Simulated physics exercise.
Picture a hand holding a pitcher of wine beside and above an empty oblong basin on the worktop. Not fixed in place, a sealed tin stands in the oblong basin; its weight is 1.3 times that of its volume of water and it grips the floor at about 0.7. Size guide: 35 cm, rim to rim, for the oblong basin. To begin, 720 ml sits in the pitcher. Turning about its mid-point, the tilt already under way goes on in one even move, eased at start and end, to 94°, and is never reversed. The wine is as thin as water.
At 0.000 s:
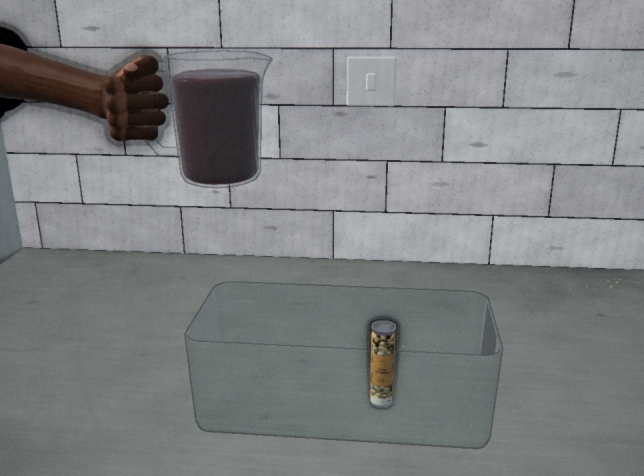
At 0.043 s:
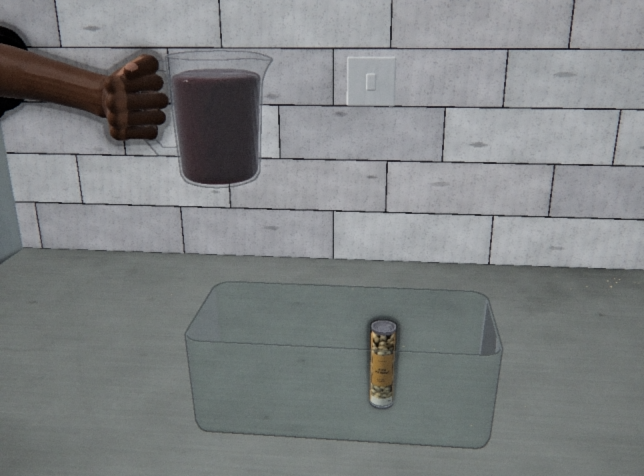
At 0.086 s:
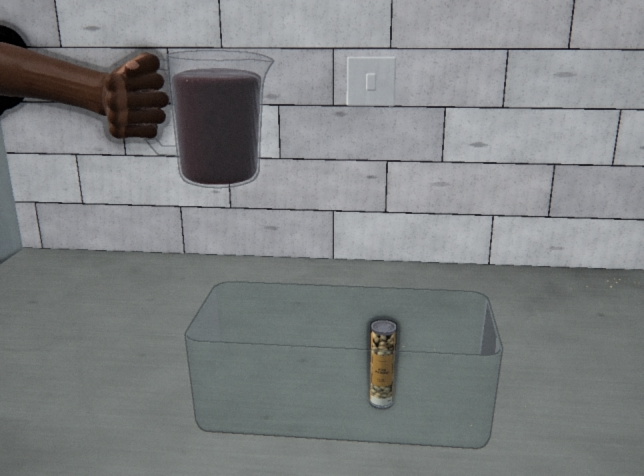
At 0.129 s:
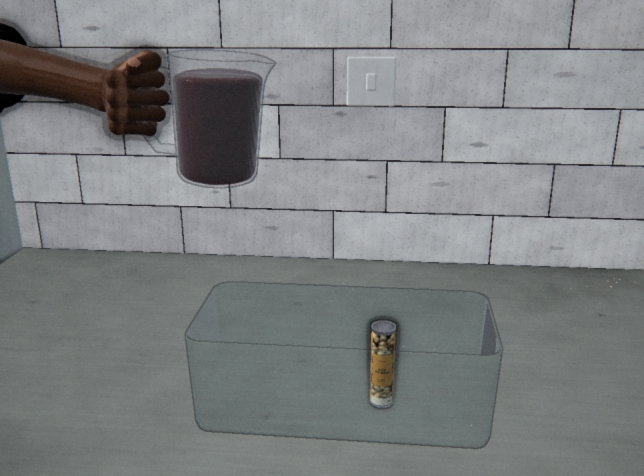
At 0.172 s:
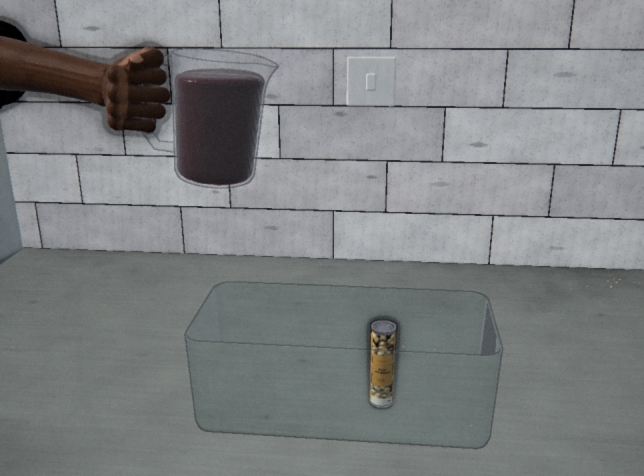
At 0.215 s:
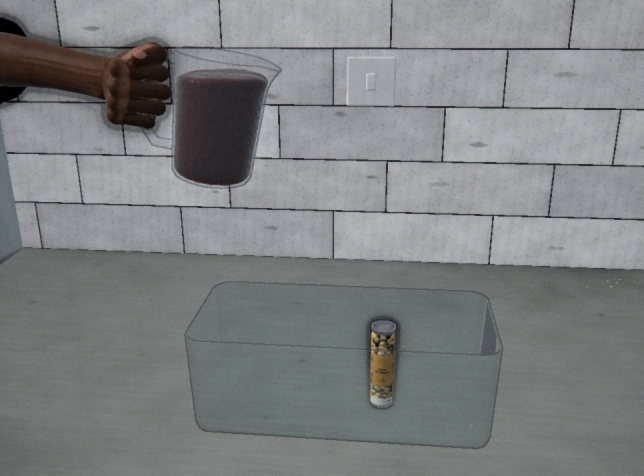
A hand reaching in from the left slowly tilts a clear pitcher of dark purplish wine to the right, above a grey worktop seen from the front and slightly above. Below it sits an empty, clear oblong basin, with a small gold, black and white tin at its right half and a white switch on the pale brick wall behind. The pitcher starts upright and leans slightly rightward, the wine staying inside, while everything else and the camera stay still.
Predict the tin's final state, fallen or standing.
I reckon it can't hold on.
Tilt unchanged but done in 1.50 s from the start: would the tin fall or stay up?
Result: Tin tipped over.
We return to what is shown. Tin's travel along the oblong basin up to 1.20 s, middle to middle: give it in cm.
The tin has gone some 6 cm.
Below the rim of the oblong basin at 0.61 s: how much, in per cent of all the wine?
0 %, give or take.
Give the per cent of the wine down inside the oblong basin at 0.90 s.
26 per cent or thereabouts.
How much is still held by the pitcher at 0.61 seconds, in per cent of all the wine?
Portion remaining: Approx. 88 per cent.
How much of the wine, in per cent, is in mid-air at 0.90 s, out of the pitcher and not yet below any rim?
Around 28 percent of it is airborne.
After 0.61 s the tilt is 60° and 87 per cent is still to pour; the tin stands where it began.
After 0.90 s the tilt is 90° and 47 per cent is still to pour; the tin stands where it began.
After 1.20 s the tilt is 94° and 12 per cent is still to pour; the tin lies on its side.
After 1.53 s the tilt is 94° and 2 per cent is still to pour; the tin lies on its side.
In the end the tin lies on its side.
